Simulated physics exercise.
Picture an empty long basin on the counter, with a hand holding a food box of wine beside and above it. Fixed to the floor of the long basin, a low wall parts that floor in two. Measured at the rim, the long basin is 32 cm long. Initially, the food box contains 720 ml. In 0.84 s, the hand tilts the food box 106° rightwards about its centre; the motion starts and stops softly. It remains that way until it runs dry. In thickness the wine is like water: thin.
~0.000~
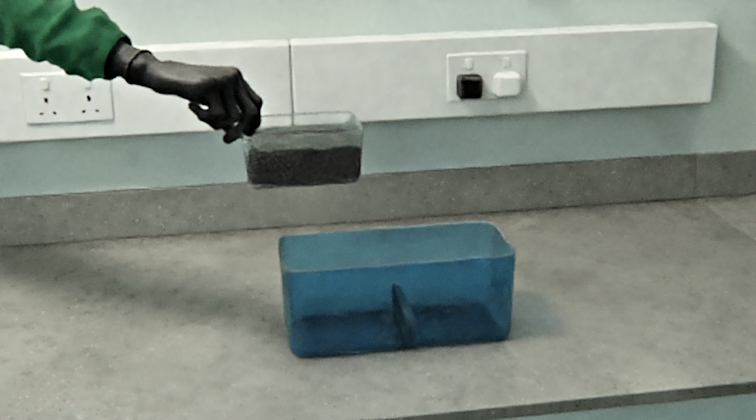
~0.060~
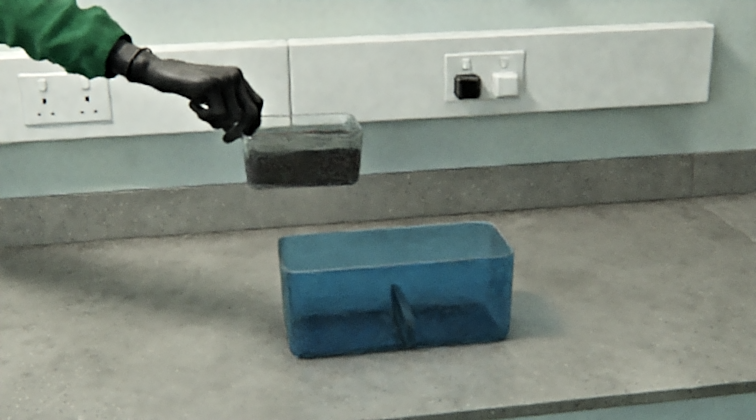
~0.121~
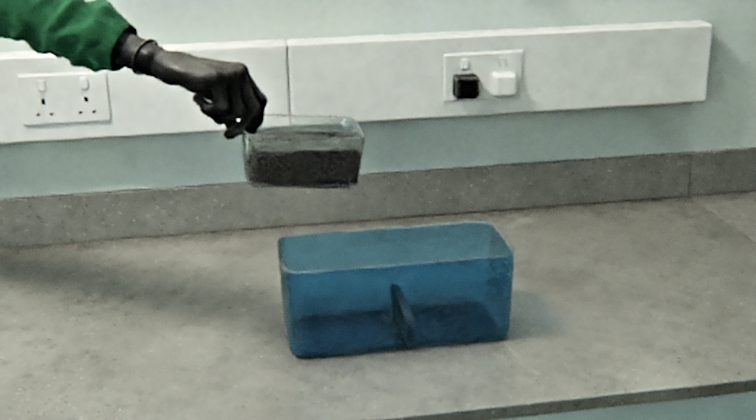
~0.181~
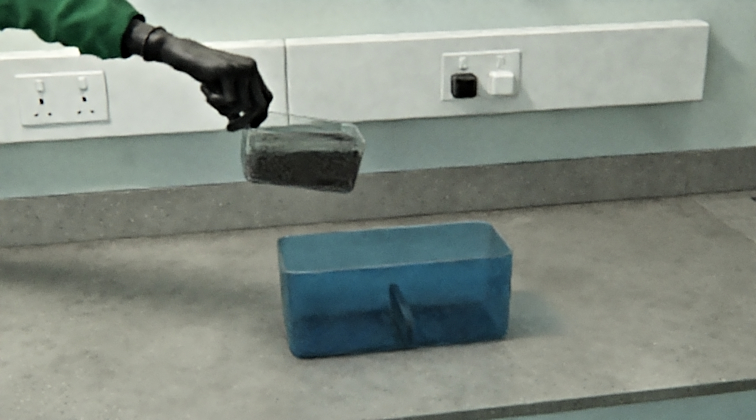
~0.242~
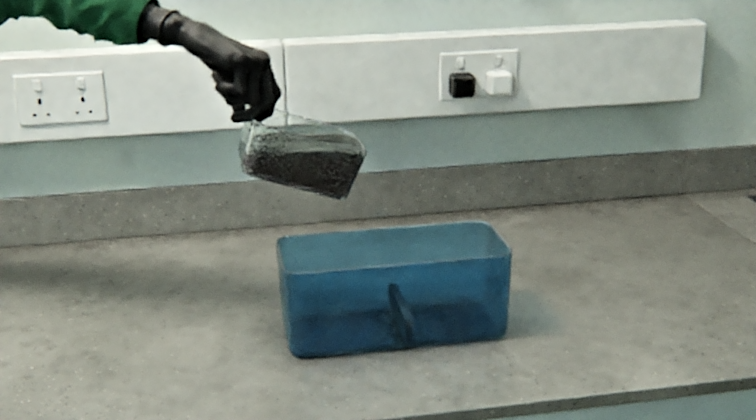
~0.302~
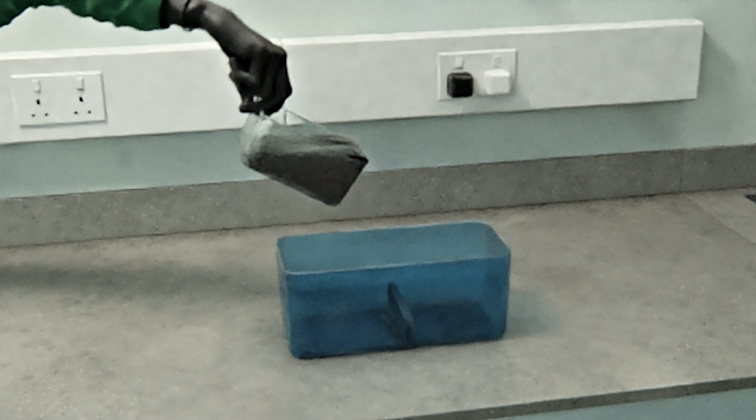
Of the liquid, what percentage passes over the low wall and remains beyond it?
The far part has about 48 per cent.
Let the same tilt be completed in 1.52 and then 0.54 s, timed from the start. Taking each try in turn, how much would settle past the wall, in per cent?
It comes to 60 per cent, and then 35 per cent.
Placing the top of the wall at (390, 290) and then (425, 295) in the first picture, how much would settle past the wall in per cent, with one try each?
Result: 60 per cent, then 5 per cent.
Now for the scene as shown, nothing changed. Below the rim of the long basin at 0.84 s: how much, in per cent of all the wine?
Around 84 in a hundred.
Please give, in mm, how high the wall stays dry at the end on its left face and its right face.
Left roughly 24 mm; right roughly 20 mm.
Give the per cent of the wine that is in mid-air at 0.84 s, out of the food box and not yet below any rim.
About 6 per cent.
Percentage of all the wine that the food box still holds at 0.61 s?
About 20 percent.
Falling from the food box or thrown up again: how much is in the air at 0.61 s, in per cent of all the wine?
42 %.
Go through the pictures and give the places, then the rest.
Tilt 0°; pouring edge (358, 122); surface from (245, 142) to (355, 136); the long basin's rim runs from (282, 255) to (504, 238); the wall's top is at (403, 301), in the first frame.
Tilt 1°; pouring edge (357, 125); surface from (245, 144) to (354, 138), in the second frame.
Tilt 5°; pouring edge (359, 129); surface from (245, 143) to (355, 139), in the third frame.
Tilt 12°; pouring edge (360, 136); surface from (246, 143) to (356, 141), in the fourth frame.
Tilt 20°; pouring edge (360, 145); surface from (245, 143) to (358, 143), in the fifth frame.
Tilt 30°; pouring edge (360, 156); surface from (242, 142) to (358, 149); 2 per cent is over the edge, in the sixth frame.
Then, 0.61 s in, the tilt is 88° and 20 per cent is still to pour, 6 is left of the wall and 31 right of it.
Then, 0.84 s in, the tilt is 106° and 4 per cent is still to pour, 35 is left of the wall and 50 right of it.
Then, 1.08 s in, the tilt is 106° and 0 per cent is still to pour, 44 is left of the wall and 49 right of it.
Then, 1.34 s in, the tilt is 106° and 0 per cent is still to pour, 45 is left of the wall and 48 right of it.
Finally, 45 per cent lies left of the wall, 48 right of it and 6 outside.
